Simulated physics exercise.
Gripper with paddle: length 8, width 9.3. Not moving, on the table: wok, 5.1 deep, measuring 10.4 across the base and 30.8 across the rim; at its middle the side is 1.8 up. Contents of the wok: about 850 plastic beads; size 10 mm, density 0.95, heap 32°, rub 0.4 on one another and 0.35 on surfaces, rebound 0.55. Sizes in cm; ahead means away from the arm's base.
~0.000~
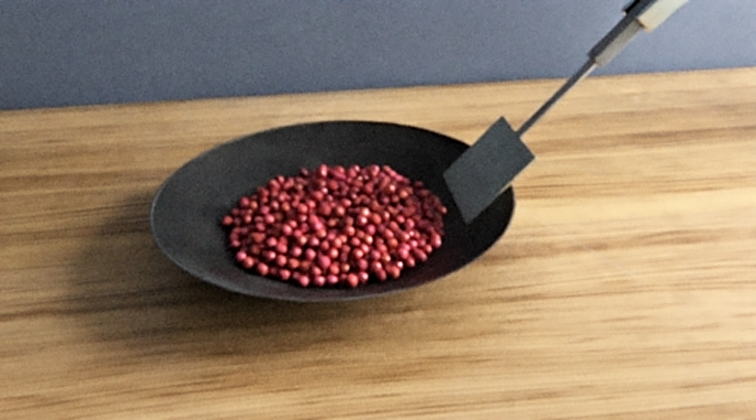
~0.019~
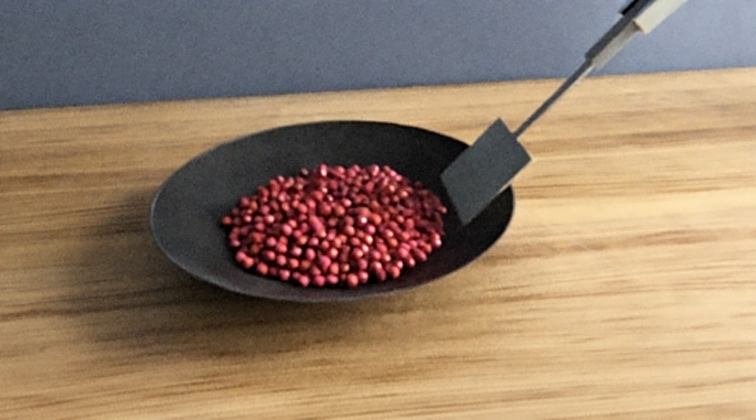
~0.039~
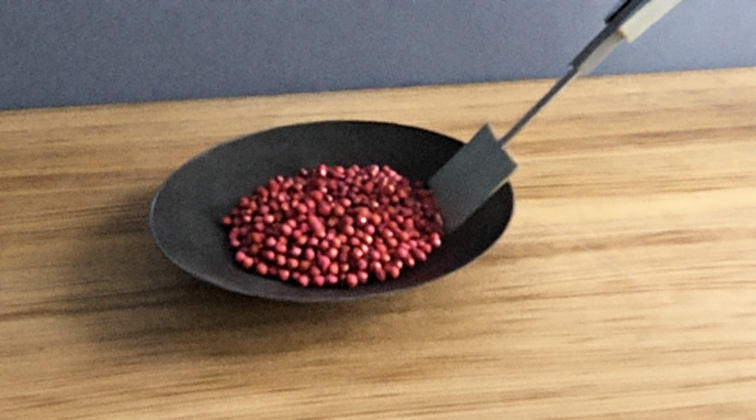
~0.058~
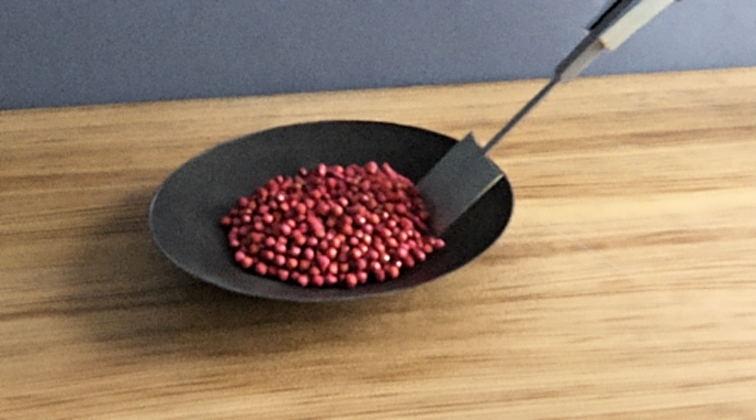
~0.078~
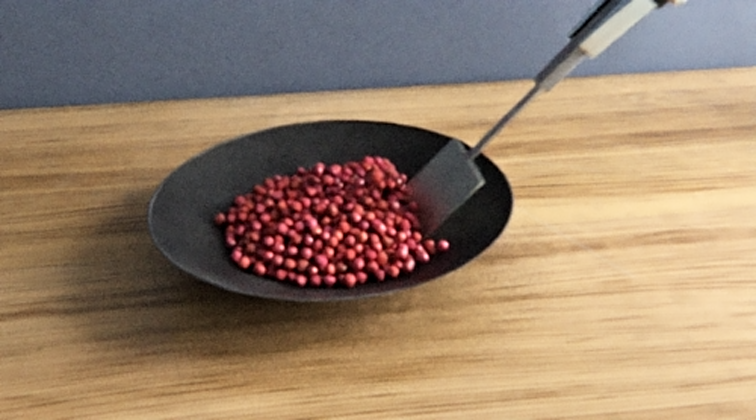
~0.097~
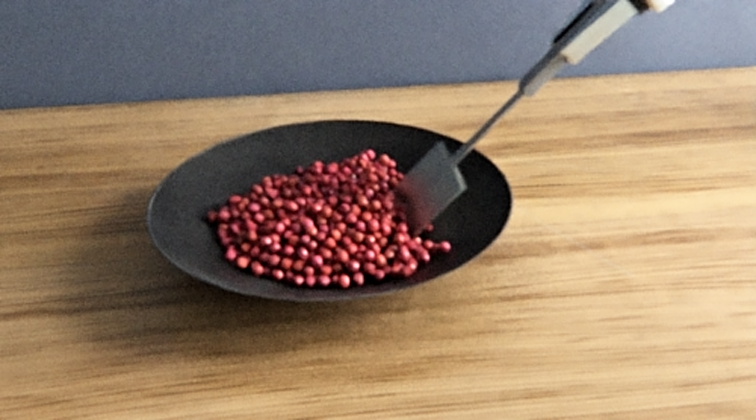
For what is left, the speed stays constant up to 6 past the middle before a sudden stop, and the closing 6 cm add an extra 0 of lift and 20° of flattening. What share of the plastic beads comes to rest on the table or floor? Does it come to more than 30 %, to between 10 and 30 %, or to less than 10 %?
It comes to less than 10 %.
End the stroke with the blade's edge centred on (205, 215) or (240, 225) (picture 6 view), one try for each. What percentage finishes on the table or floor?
The two tries give near 35 and near 10 in a hundred.
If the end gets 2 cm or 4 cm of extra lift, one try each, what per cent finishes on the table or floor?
It comes to around 0 per cent on the first try and around 0 per cent on the second.
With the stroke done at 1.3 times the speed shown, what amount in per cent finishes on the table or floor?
Roughly 5 per cent.
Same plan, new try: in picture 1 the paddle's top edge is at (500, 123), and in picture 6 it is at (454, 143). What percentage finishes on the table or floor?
It works out to about 5 %, more or less.
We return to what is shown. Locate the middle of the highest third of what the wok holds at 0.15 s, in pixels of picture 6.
It is centred near (294, 206).
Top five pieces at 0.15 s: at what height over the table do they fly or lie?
Around 6 cm above the table.
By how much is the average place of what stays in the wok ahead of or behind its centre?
Roughly 6.0 cm ahead of the centre.
By 0.15 s, sloping 47°, highest piece 6 above the table; 849 in the wok.
By 0.20 s, sloping 38°, highest piece 6 above the table; 849 in the wok.
By 0.43 s, sloping 27°, highest piece 7 above the table; 814 in the wok, 31 on the table or floor, 4 on the blade or in flight.
By 1.48 s, sloping 27°, highest piece 7 above the table; 811 in the wok, 38 on the table or floor.
Final count, 811 in the wok, 38 on the table or floor. That is 4 % on the table or floor.
